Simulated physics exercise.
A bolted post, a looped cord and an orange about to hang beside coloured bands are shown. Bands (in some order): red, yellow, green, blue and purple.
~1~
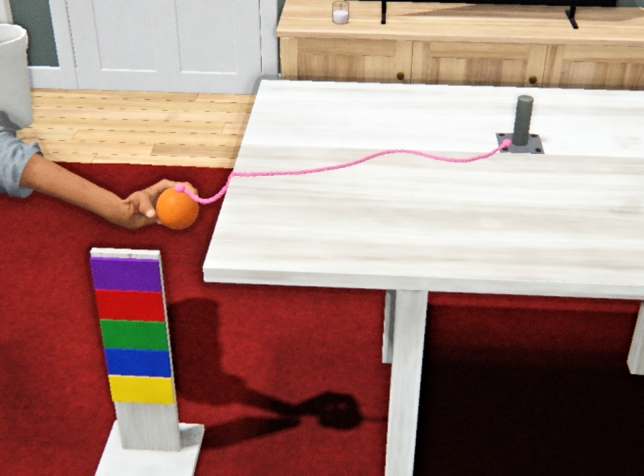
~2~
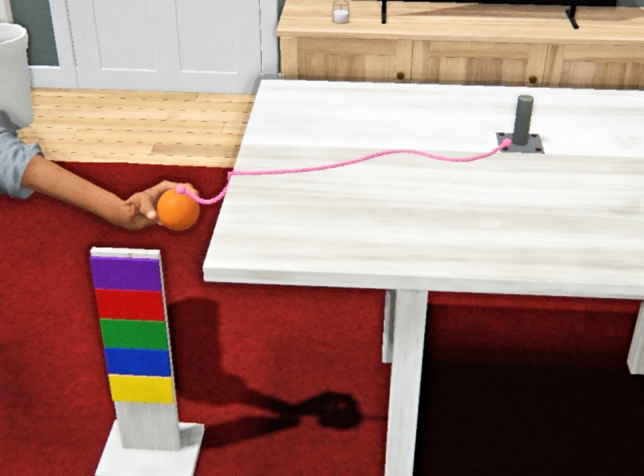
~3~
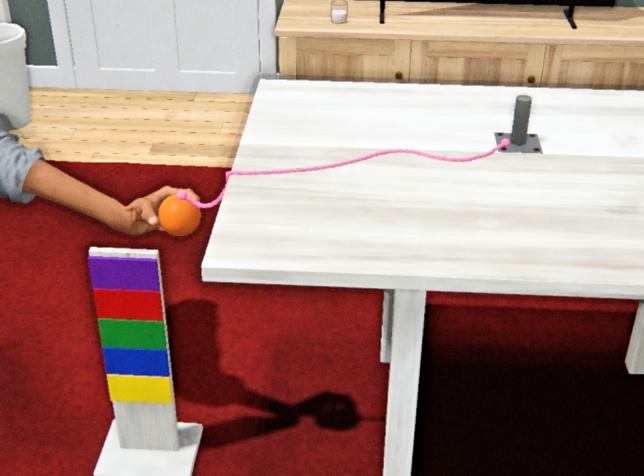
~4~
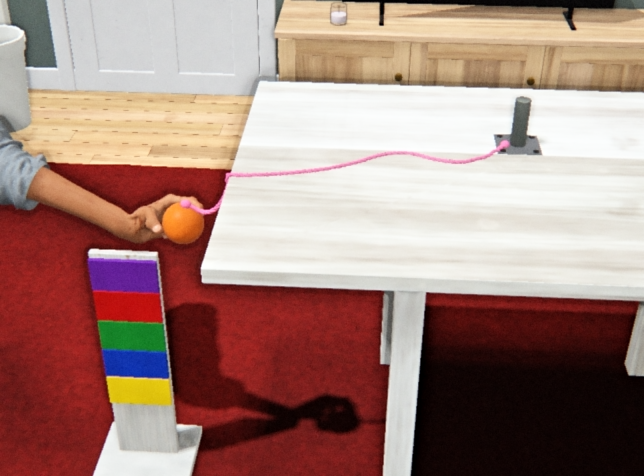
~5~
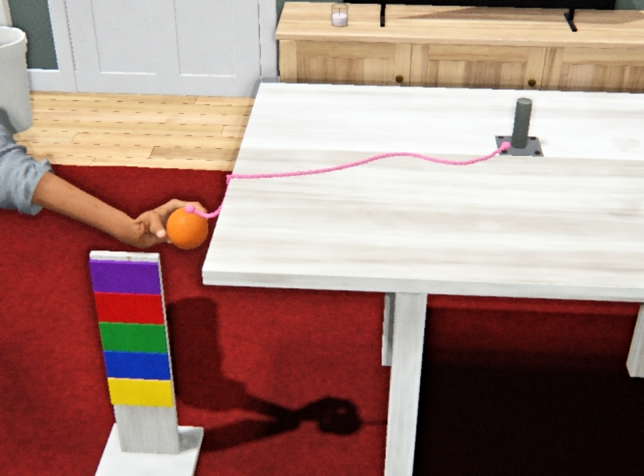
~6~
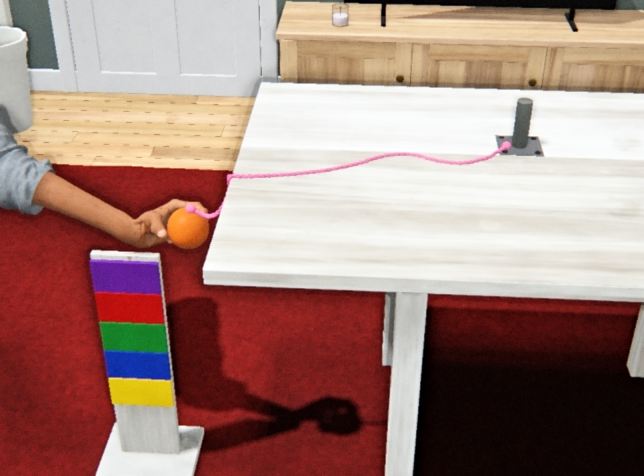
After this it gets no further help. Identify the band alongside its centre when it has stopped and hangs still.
Its centre is alongside the purple band.
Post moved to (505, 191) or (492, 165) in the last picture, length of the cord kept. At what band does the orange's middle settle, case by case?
Result 1: Red. Result 2: Red.
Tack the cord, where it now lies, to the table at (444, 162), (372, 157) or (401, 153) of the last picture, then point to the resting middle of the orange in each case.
Try 1: (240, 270); try 2: (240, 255); try 3: (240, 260).
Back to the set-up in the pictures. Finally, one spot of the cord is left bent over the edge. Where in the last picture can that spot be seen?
Pixel (259, 176).
A little later, orange near (222, 269); level with purple.
Next, orange near (252, 268); level with purple.
Later still, orange near (255, 271); level with purple.
When it is over, orange near (246, 273); level with purple. At purple.
